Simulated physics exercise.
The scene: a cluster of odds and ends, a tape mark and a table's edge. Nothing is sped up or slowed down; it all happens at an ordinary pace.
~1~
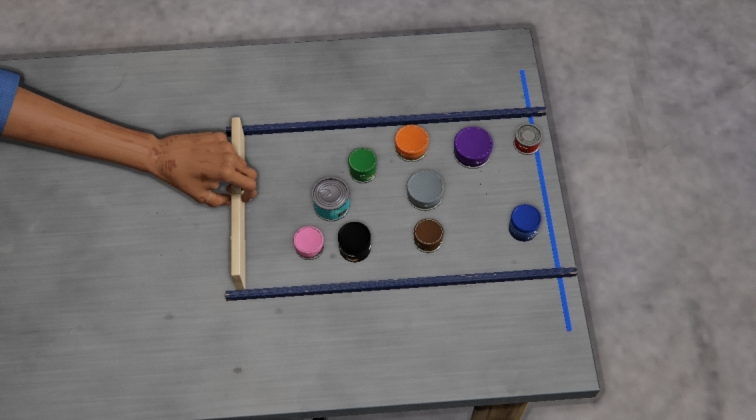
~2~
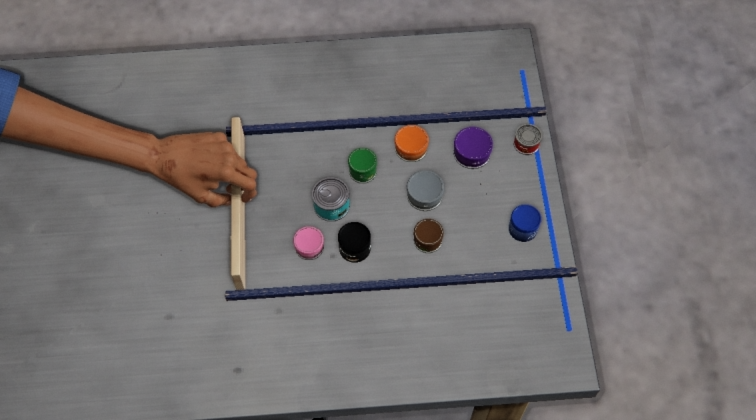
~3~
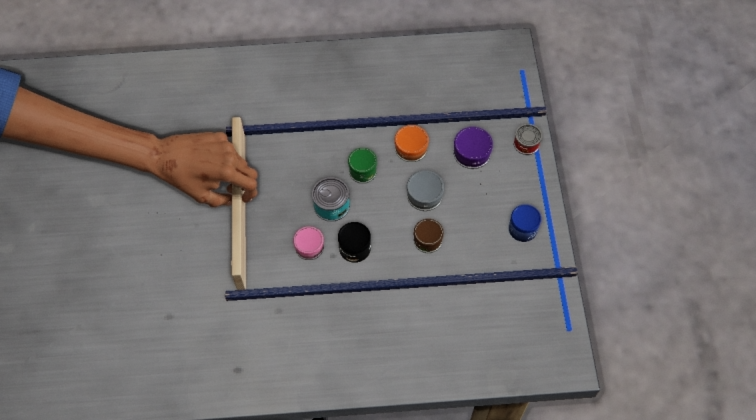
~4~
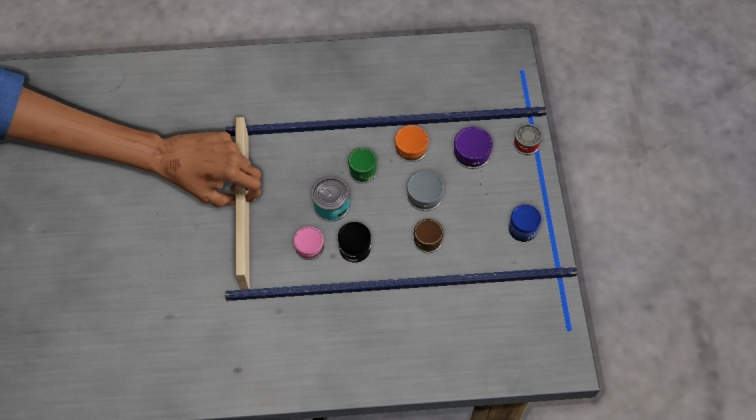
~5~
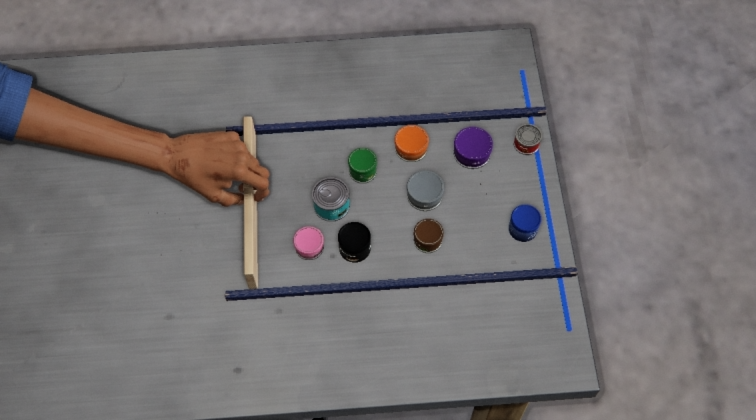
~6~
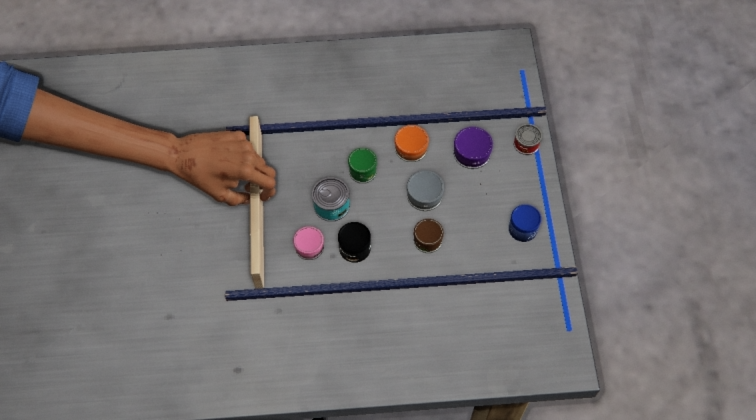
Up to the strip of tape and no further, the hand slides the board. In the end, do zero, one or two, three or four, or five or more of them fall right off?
Okay, so the number that tips off the end comes to at least five, I'd say.
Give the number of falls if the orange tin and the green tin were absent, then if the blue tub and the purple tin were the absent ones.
The count is 4 in the first case and 3 in the second.
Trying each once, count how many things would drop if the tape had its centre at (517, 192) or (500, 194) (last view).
First 3, second 2.
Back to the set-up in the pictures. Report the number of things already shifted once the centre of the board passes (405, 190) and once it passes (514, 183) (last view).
The first number is 7, the next one 10.
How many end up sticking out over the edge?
The answer comes to 5.
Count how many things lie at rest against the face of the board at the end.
5 in contact.
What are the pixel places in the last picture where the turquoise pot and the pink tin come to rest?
Middles: Around (564, 187) and around (566, 224).
Soon after, none off yet; red pot at rest near (528, 140); blue tub at rest near (525, 223); purple tin at rest near (473, 148).
In the end, the number that fall off is five or more; gone, brown tin, grey tin, purple tin, blue tub and red pot.
